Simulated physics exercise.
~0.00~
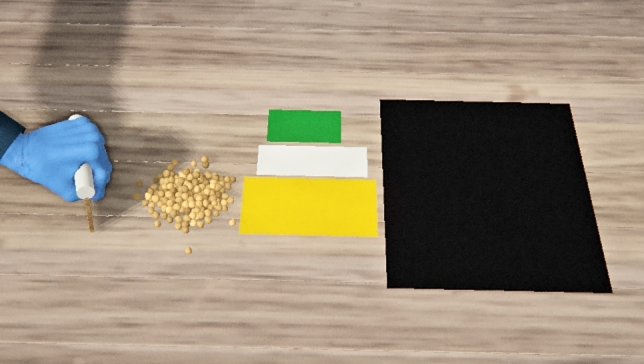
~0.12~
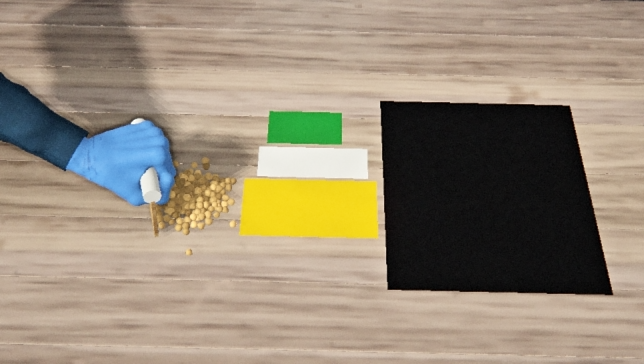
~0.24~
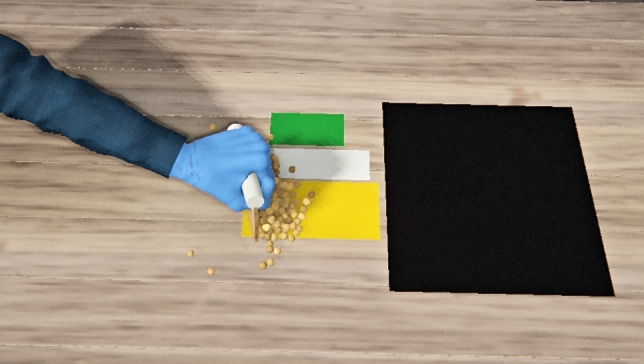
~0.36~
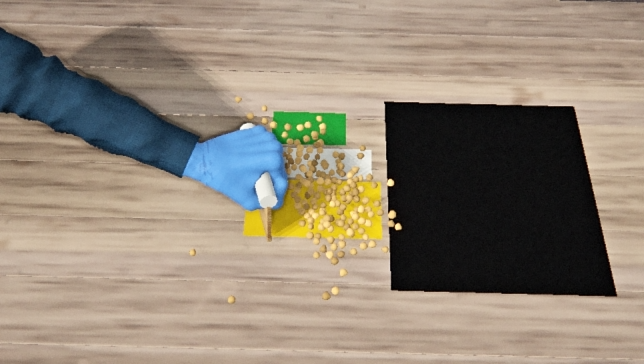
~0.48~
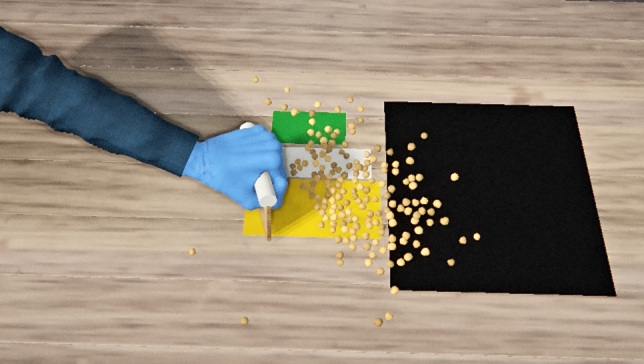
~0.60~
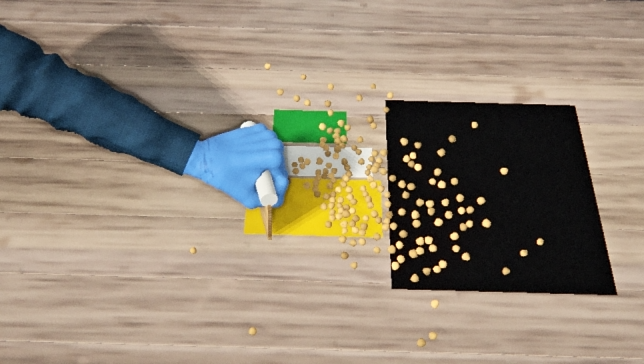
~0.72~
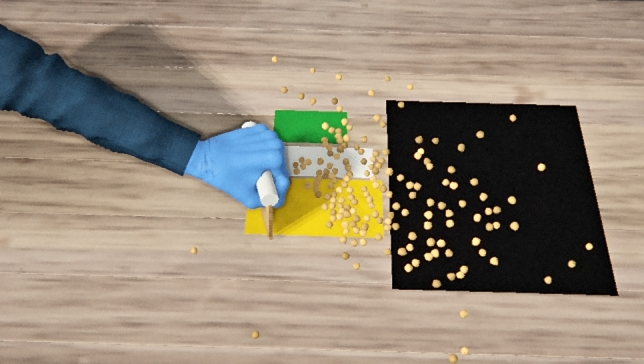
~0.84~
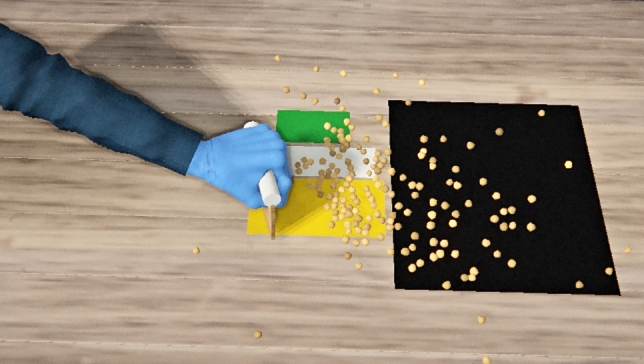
A gloved hand pushes chickpeas right with a scraper, then stops as they scatter across mats.
